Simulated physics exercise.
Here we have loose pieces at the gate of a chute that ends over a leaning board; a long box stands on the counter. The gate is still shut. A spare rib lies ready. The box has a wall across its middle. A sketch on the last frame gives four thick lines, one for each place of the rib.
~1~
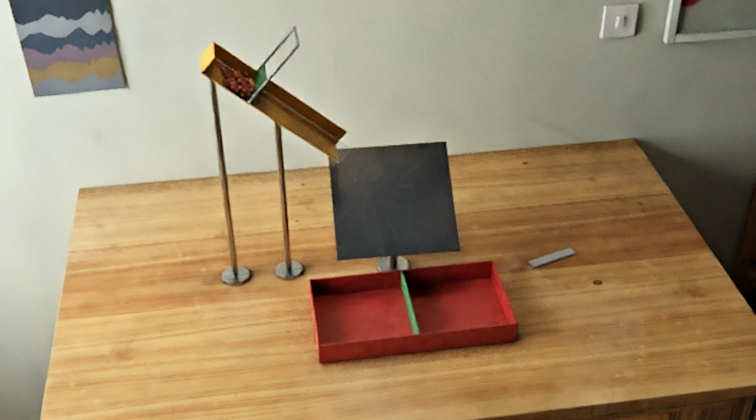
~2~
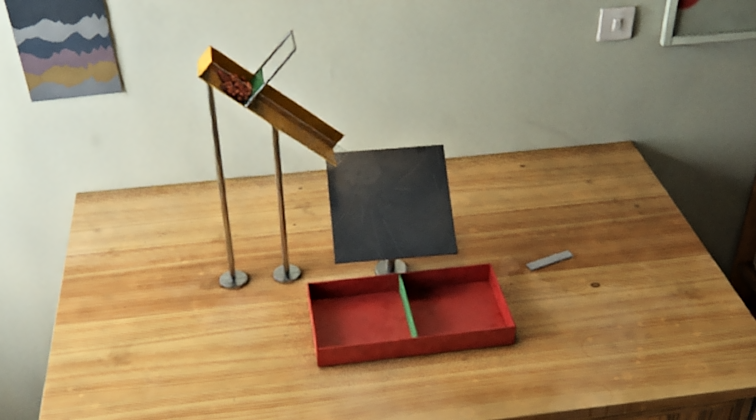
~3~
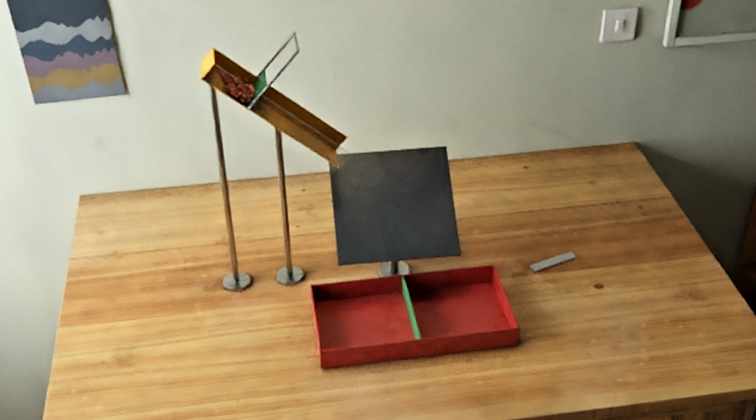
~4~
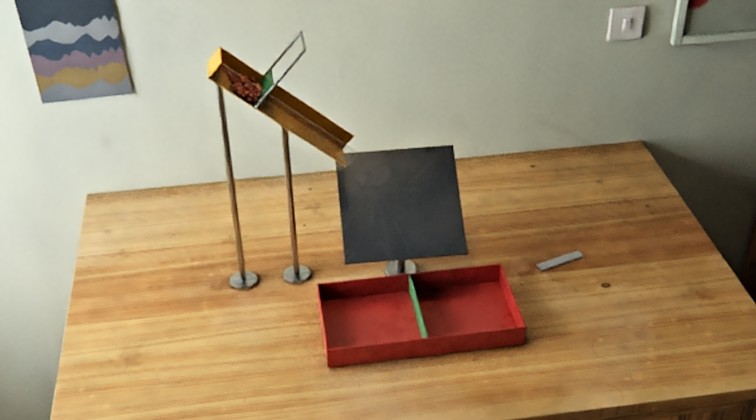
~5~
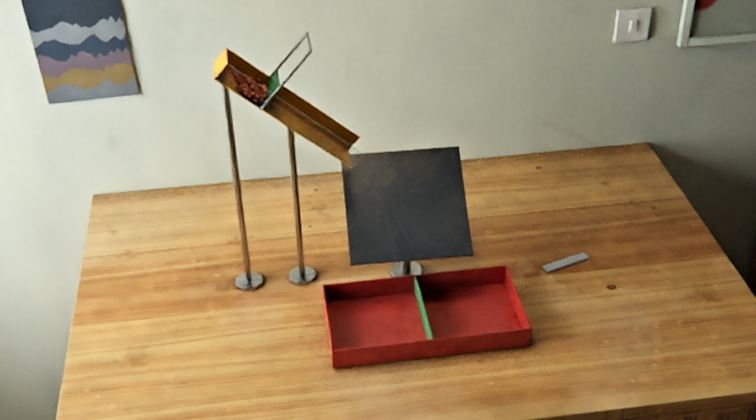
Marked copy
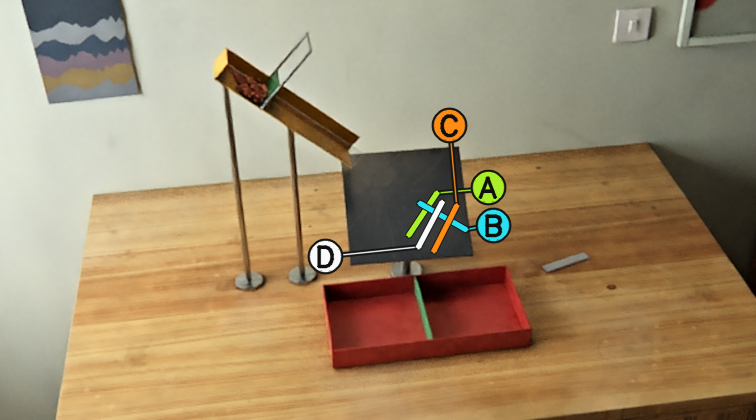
On a wooden counter, small reddish-brown pieces sat behind the closed gate of a sloping yellow chute, near a dark tilted board and a divided red box; nothing moved except the slightly shifting view.
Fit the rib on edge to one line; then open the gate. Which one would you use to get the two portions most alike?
Line C.
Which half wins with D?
The left half.
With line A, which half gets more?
Left.
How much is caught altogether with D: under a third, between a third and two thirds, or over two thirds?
Over two thirds.
On the marked copy, line A from (436, 193) to (408, 235); line B from (419, 203) to (465, 229); line C from (456, 205) to (433, 250); line D from (442, 202) to (418, 246).
With A, of what is caught, most in the left half, a small part in the right.
With B, of what is caught, a small part in the left half, most in the right.
With C, of what is caught, about half in the left half, about half in the right.
With D, of what is caught, nearly all in the left half, a small part in the right.
